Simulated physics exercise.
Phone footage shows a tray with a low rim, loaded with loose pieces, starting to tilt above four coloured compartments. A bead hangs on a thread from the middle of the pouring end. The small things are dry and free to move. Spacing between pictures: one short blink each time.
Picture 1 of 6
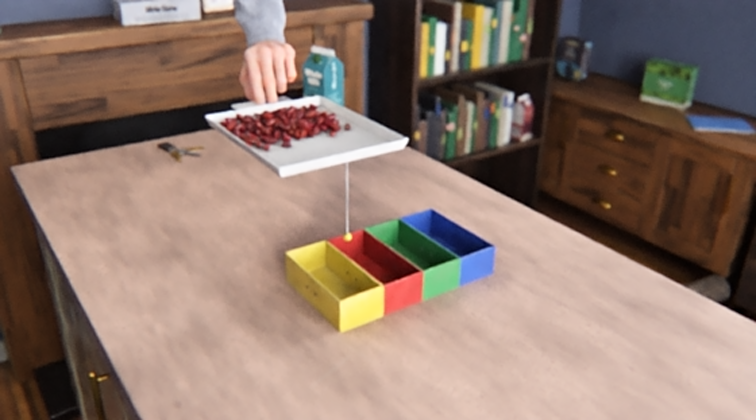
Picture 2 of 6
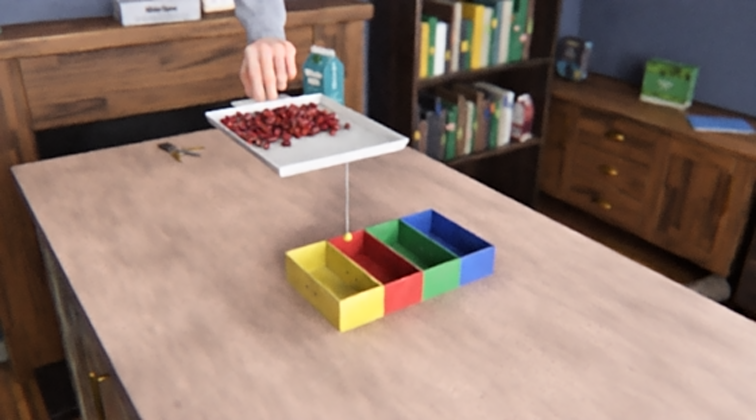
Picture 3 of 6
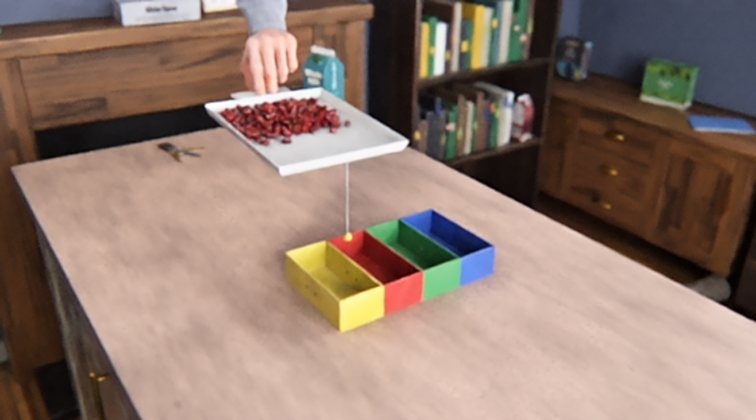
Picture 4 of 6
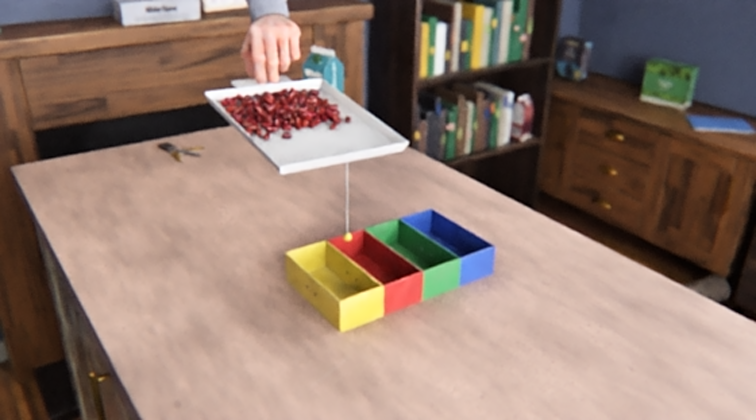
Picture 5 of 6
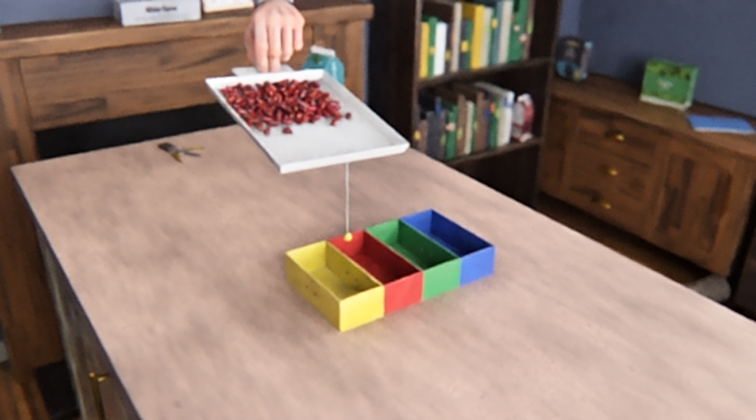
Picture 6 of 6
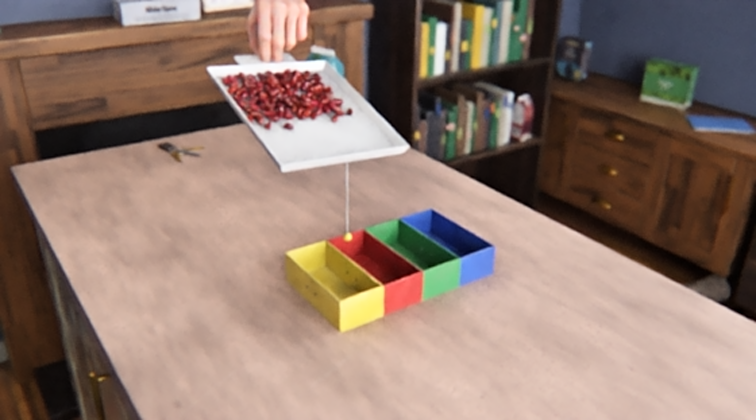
In a room with a bookshelf and wooden cabinets, a wooden table is seen from slightly above by a still camera. A hand holds the far edge of a white tray of dark red beans above four joined compartments, yellow, red, green and blue from left to right, with a yellow bead hanging on a thread. The hand gradually raises the far edge, tilting the tray toward its near right corner.
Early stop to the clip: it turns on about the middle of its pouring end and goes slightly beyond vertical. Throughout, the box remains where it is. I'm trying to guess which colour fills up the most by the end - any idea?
Go with green; that cell ends fullest.
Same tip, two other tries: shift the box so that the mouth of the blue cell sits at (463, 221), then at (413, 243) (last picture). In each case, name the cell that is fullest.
Result 1: The red one. Result 2: That blue cell.
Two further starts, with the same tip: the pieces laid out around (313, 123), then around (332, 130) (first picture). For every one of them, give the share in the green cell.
Roughly 50 and 50 percent, in that order.
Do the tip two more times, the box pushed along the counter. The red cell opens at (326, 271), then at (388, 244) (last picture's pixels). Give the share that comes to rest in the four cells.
In order: 80 percent, then 100 percent.
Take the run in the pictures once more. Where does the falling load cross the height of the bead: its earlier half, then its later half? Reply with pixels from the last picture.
The first part passes (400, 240); everything after passes (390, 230).
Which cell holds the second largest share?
Second position is held by red.
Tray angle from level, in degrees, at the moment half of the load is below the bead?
Roughly 95 degrees from level.
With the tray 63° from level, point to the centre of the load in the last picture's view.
The middle of the pieces sits at roughly (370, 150).
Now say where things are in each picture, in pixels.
In the first picture, corners of the pouring end near (281, 166) and (403, 139), level; middle of the load near (280, 127), kidney beans; bead on its thread near (347, 237); yellow cell near (362, 306); red cell near (403, 291); green cell near (441, 276); blue cell near (477, 263).
In the second picture, corners of the pouring end near (281, 166) and (403, 139), level; middle of the load near (280, 125).
In the third picture, corners of the pouring end near (281, 165) and (404, 140), tipped barely, lowest at the right corner; middle of the load near (280, 120).
In the fourth picture, corners of the pouring end near (282, 164) and (404, 141), tipped a little, lowest at the right corner; middle of the load near (280, 112).
In the fifth picture, corners of the pouring end near (283, 163) and (404, 143), tipped a little, lowest at the right corner; middle of the load near (281, 104).
In the sixth picture, corners of the pouring end near (284, 162) and (405, 145), tipped clearly, lowest at the right corner; middle of the load near (282, 97); yellow cell near (362, 306); red cell near (403, 291); green cell near (441, 276); blue cell near (477, 263).
Shortly afterwards, tray tipped steeply; near two thirds on the tray; a little in the red cell; a little in the green cell; only a few in the blue cell; only a few in the yellow cell; a little falling or outside the box.
Next, tray tipped past a quarter turn; a little on the tray; near a third in the green cell; near a quarter in the red cell; a little in the blue cell; a little in the yellow cell; near a quarter falling or outside the box.
Some moments later, tray tipped past a quarter turn; near half in the green cell; near a third in the red cell; a little in the blue cell; a little in the yellow cell; only a few falling or outside the box.
In the end, tray tipped past a quarter turn; near half in the green cell; near a third in the red cell; a little in the blue cell; a little in the yellow cell; only a few outside the box.
